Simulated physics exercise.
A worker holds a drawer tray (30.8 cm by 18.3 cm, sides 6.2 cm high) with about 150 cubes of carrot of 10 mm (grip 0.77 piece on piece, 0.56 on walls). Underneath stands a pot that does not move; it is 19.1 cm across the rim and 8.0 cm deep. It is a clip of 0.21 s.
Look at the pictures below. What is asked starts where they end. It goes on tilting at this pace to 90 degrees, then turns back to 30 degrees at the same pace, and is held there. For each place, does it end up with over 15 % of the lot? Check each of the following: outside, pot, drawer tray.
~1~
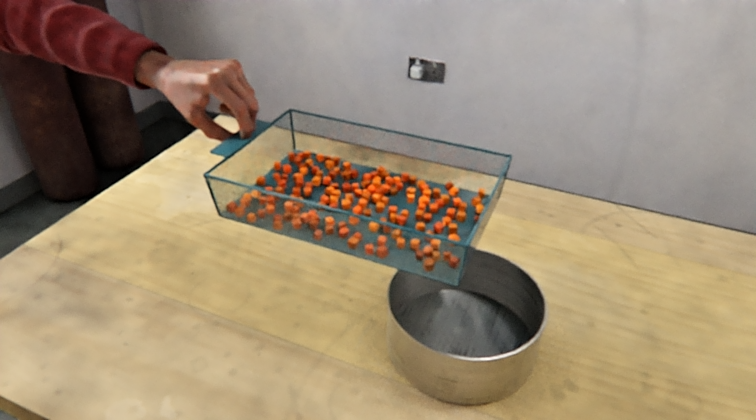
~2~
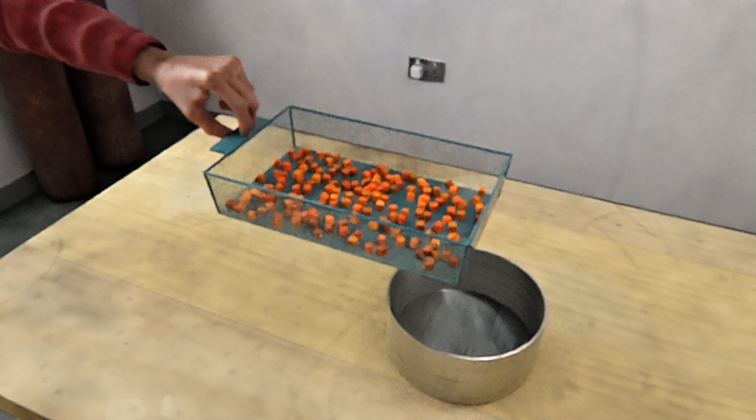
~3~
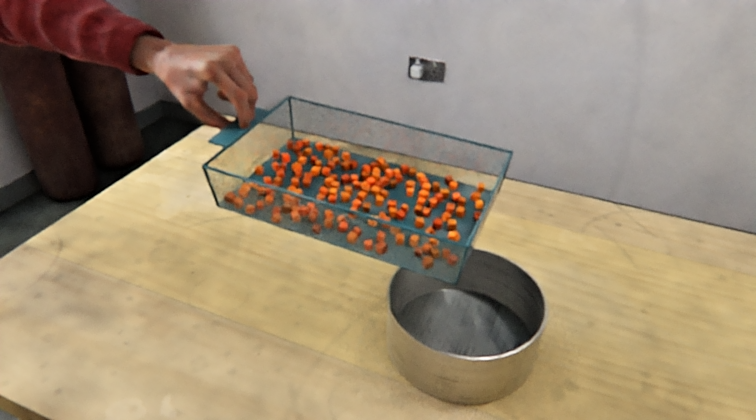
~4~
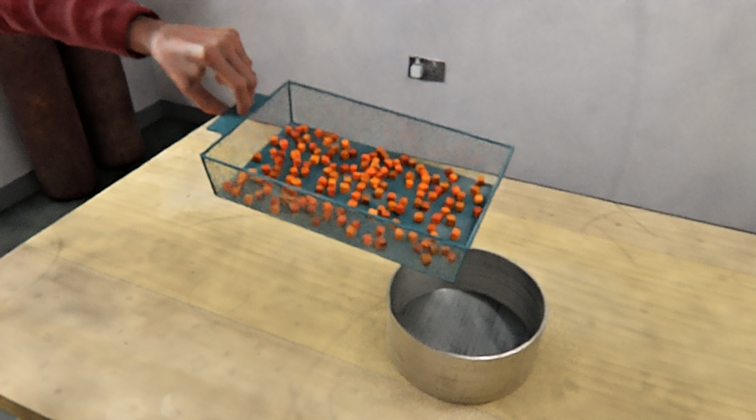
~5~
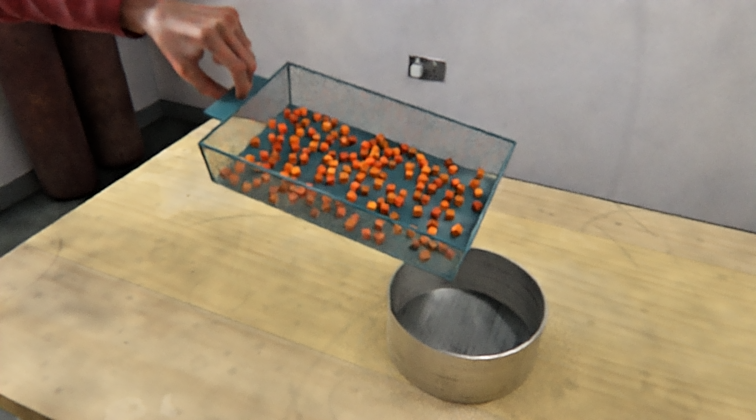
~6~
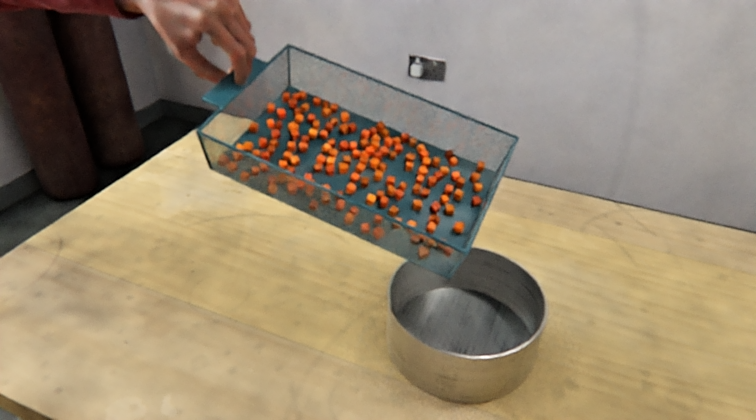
Outside: Yes, pot: Yes, drawer tray: Yes.
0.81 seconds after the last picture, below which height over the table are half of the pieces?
Height estimate: Near 20 cm.
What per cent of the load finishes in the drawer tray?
Close to 50 in a hundred, I'd say.
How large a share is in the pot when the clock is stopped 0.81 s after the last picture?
Near 10 per cent so far.
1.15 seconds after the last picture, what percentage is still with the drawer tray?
Share remaining: Approx. 50 %.
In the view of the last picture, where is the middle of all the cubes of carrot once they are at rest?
(452, 257), give or take.
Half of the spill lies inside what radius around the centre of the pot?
Distance from centre: About 30 cm.
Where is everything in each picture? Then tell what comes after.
The first frame shows drawer tray at (325, 212); tilt 0 degrees; leading edge at (492, 196); middle of the load at (363, 204); pot at (467, 296).
The second frame shows drawer tray at (325, 211); tilt 1 degrees; leading edge at (492, 195); middle of the load at (363, 202).
The third frame shows drawer tray at (325, 208); tilt 3 degrees; leading edge at (492, 195); middle of the load at (362, 197).
The fourth frame shows drawer tray at (325, 203); tilt 7 degrees; low side front right; leading edge at (493, 193); middle of the load at (361, 188).
The fifth frame shows drawer tray at (326, 198); tilt 12 degrees; low side front right; leading edge at (494, 191); middle of the load at (347, 171).
The sixth frame shows drawer tray at (326, 193); tilt 17 degrees; low side front right; leading edge at (495, 190); middle of the load at (347, 161); pot at (467, 295).
Then, 0.44 s after the last picture, tilt 68 degrees; drawer tray 100 %; middle of all pieces near (400, 168).
Then, 0.81 s after the last picture, tilt 83 degrees; outside 20 %, pot 10 %, drawer tray 55 %, in the air 15 %; middle of all pieces near (471, 293).
Then, 1.15 s after the last picture, tilt 43 degrees; outside 30 %, pot 20 %, drawer tray 50 %; middle of all pieces near (492, 329).
Then, 1.48 s after the last picture, tilt 30 degrees; outside 30 %, pot 20 %, drawer tray 50 %; middle of all pieces near (491, 324).
In the end, outside 30 %, pot 20 %, drawer tray 50 %.
